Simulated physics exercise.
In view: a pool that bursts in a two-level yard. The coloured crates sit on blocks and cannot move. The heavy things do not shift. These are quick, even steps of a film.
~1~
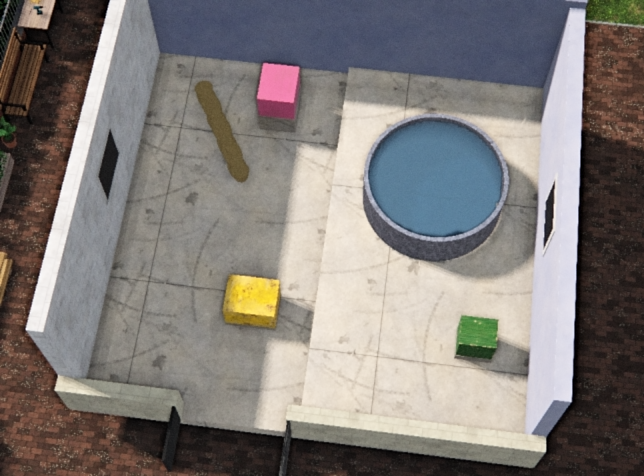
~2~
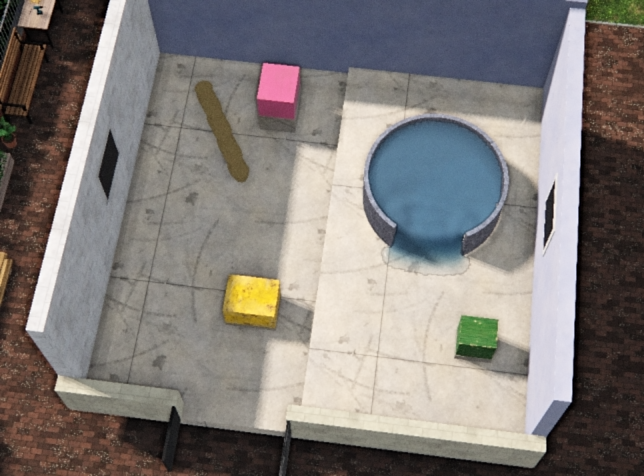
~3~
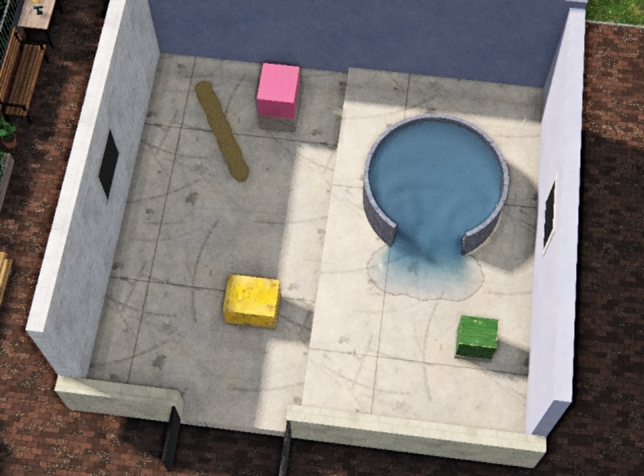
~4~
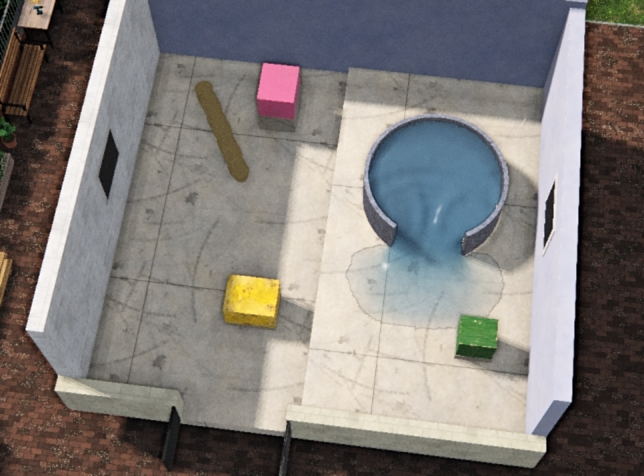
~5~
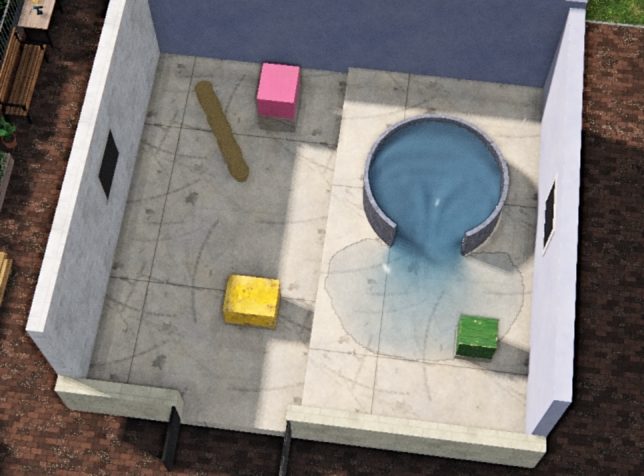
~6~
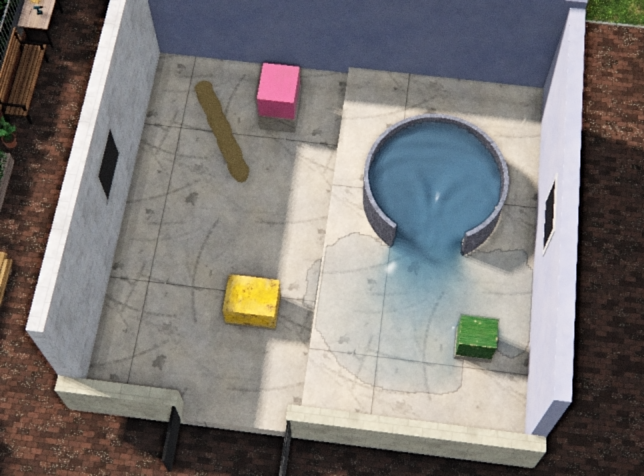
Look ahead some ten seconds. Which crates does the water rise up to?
In the end: The pink crate escapes dry; the green crate is wetted; the yellow crate is wetted.
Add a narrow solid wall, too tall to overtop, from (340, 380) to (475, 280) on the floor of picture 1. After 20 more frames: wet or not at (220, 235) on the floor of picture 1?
There: Covered.
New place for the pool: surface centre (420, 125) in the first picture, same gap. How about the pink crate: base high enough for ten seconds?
My reading: The pink crate escapes it.
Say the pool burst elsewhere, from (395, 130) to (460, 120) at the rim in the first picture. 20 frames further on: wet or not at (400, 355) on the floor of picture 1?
Answer: Free of water.
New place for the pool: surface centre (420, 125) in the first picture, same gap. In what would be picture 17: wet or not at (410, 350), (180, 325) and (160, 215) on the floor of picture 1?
As listed: Awash, free of water, dry.
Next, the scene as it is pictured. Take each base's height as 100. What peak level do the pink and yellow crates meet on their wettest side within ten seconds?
Near 20 and 160 in a hundred.
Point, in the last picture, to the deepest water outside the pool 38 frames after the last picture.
At about (85, 391).
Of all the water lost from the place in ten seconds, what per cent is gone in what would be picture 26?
Some 45 per cent.
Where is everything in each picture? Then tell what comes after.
The first frame shows the pool at (436, 178) is whole and still.
In the second frame, the front is at (386, 256), out from the gap at (427, 251).
In the third frame, water pours out at (427, 252) and has run to (478, 281).
In the fourth frame, the front is at (369, 308), out from the gap at (427, 252).
In the fifth frame, water pours out at (427, 253) and has run to (375, 347).
In the sixth frame, the front is at (368, 379), out from the gap at (427, 252).
A moment on, water covers 25 % of the floor; the pink crate not reached, the green crate water round its plinth, the yellow crate water round its plinth.
Next, water covers 30 % of the floor; the pink crate not reached, the green crate water round its plinth, the yellow crate water round its plinth.
Then, water covers 45 % of the floor; the pink crate not reached, the green crate water round its plinth, the yellow crate water round its plinth.
Later, water covers 65 % of the floor; the pink crate not reached, the green crate water round its plinth, the yellow crate water round its plinth.
In the end, water covers 95 % of the floor; the pink crate stayed above the water, the green crate was topped, the yellow crate was topped.
